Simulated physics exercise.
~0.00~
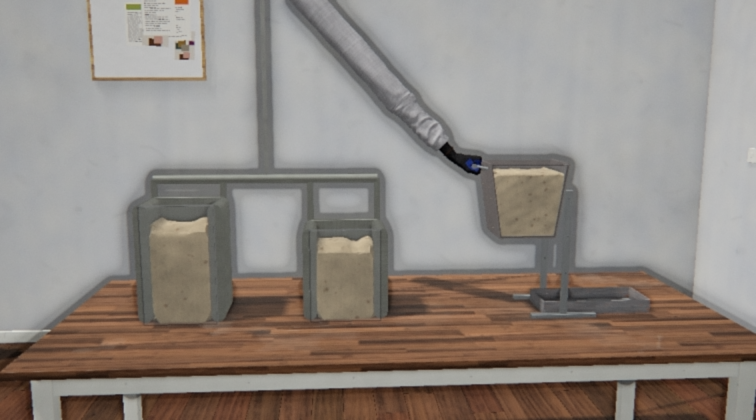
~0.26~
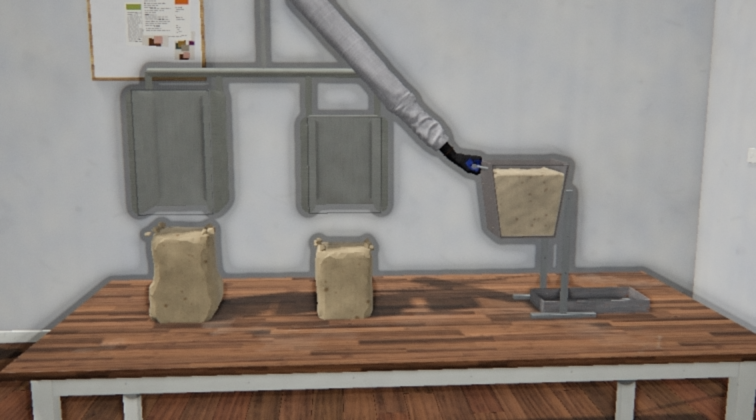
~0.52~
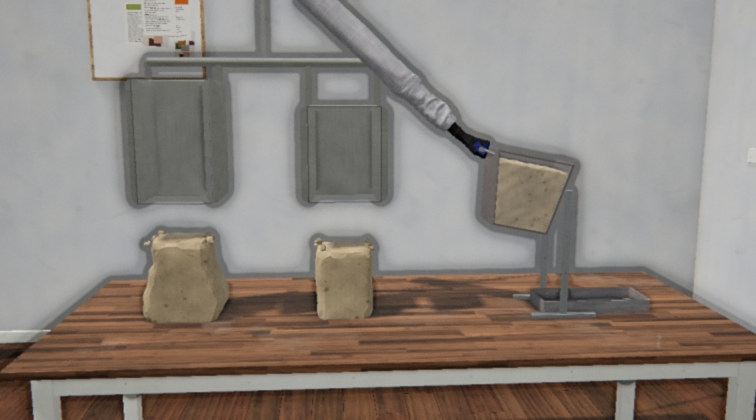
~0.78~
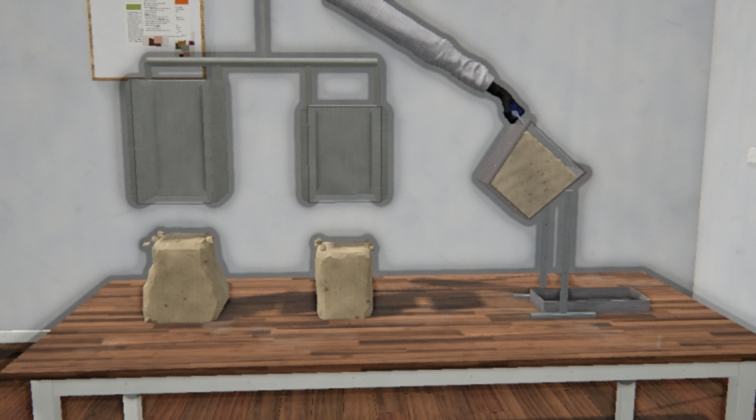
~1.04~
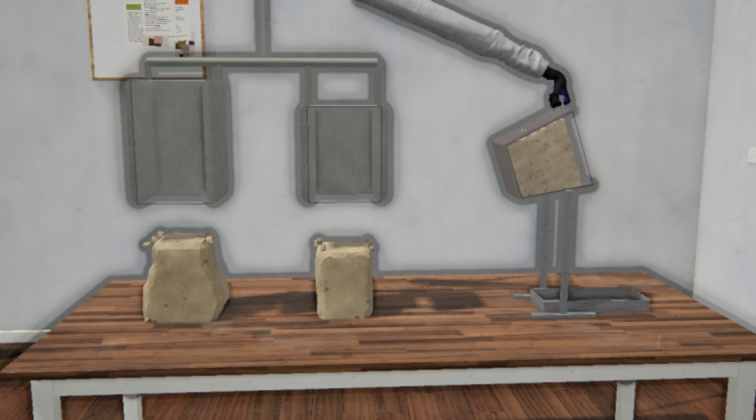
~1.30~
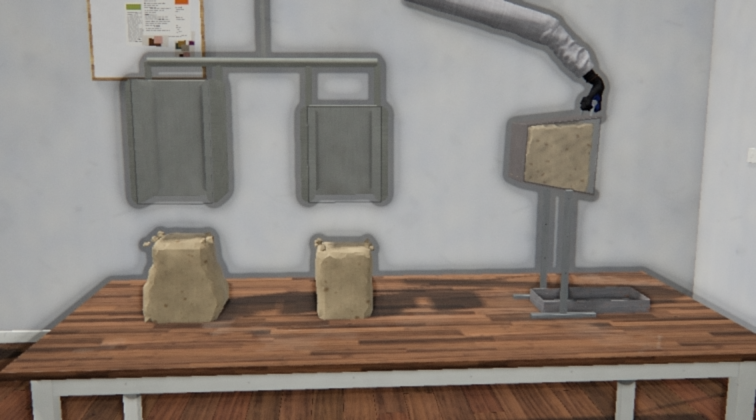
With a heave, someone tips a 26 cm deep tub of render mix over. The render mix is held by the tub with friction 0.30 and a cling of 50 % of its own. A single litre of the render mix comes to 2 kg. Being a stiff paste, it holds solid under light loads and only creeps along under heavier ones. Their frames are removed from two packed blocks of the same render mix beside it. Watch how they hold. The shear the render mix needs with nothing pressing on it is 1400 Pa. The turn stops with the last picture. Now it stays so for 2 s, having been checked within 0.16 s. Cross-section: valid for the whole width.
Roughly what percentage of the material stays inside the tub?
100 %.
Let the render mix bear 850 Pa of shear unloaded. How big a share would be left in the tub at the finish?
55 %.
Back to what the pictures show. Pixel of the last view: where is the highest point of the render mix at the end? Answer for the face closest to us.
Roughly at pixel (543, 129).
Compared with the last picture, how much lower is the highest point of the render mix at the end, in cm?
The top ends up some 2 cm below its level in the last picture.
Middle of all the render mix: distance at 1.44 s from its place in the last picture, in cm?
I'd estimate roughly 1 centimetres.
After 1.44 s, the tub is at 92 degrees and holds 100 %.
After 1.61 s, the tub is at 92 degrees and holds 100 %.
After 1.78 s, the tub is at 92 degrees and holds 100 %.
After 1.95 s, the tub is at 92 degrees and holds 100 %.
After 3.30 s, at the end, the tub is at 92 degrees and holds 100 %.
